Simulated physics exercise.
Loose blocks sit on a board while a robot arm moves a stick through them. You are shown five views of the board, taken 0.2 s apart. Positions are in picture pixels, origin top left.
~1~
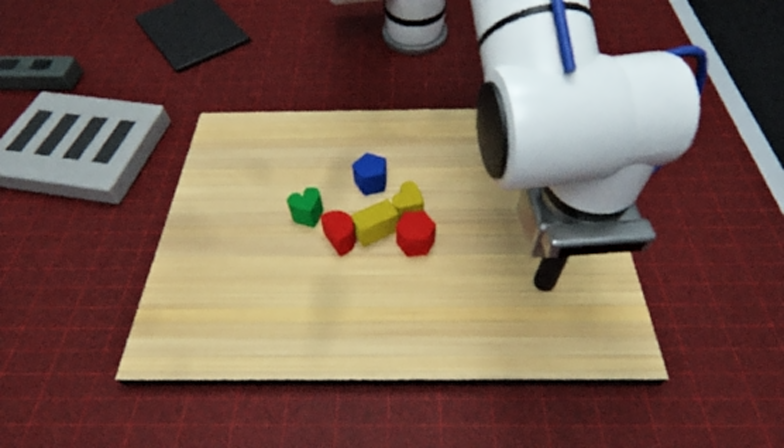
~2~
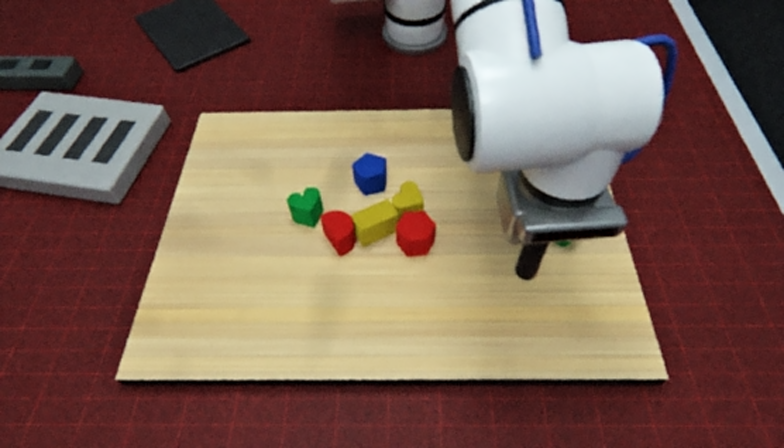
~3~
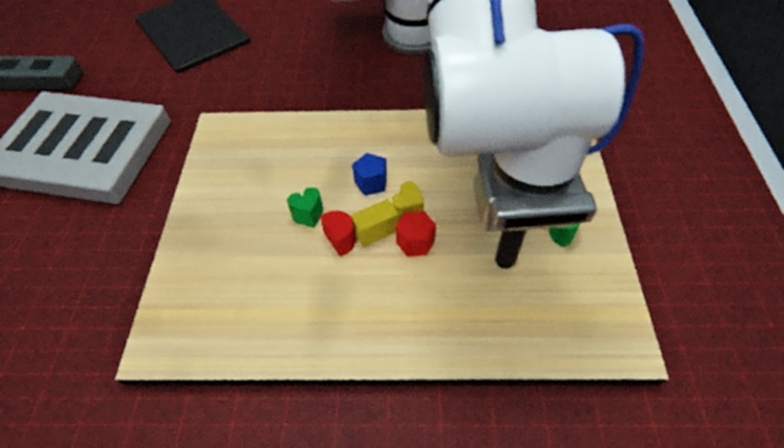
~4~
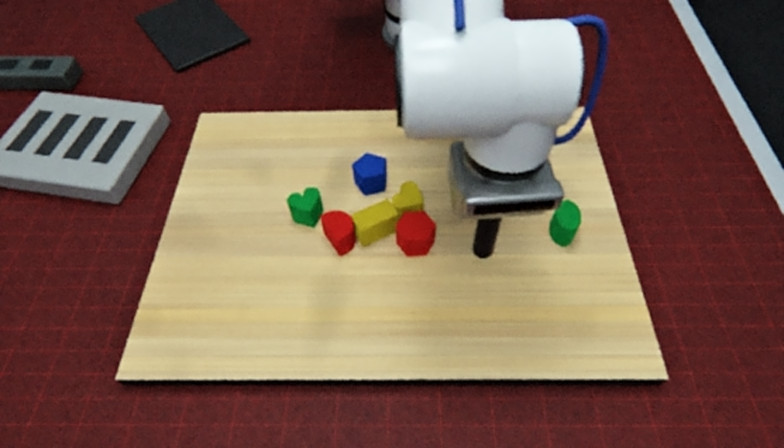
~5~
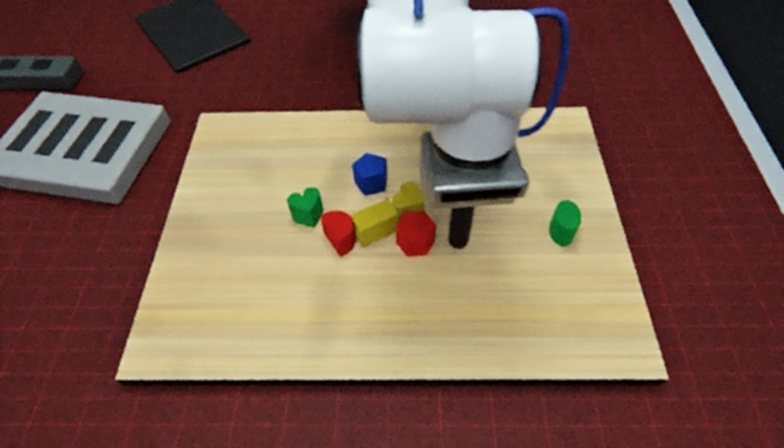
A robot arm holding a dark stick glides steadily leftward and slightly away over a wooden board, uncovering a green block on the right and nearing a still cluster of red, yellow, blue and green blocks.
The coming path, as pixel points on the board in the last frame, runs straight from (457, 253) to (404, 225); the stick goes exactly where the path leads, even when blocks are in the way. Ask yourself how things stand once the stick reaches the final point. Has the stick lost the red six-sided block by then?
Answer: No.
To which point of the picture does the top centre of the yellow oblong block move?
It should be at about (349, 199).
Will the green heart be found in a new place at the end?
No
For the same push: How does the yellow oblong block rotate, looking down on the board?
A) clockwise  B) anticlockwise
B: Anticlockwise.
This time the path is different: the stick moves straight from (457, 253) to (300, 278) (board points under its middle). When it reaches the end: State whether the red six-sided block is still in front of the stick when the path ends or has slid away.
The red six-sided block won't stay at the front of the stick.
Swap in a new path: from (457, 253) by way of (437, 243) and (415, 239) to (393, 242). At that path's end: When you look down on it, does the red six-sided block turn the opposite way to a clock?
No, I don't think so.
What follows on the original path. Halfway along, stick at (430, 226); red half-round block at (334, 224); yellow oblong block at (368, 210), turned 15° anticlockwise; yellow heart at (406, 192); red six-sided block at (402, 218).
At the end, stick at (404, 212); green heart not moved; red half-round block at (330, 225), turned 20° anticlockwise; yellow oblong block at (349, 199), turned 45° anticlockwise; yellow heart at (400, 187), turned 40° clockwise; red six-sided block at (376, 206).
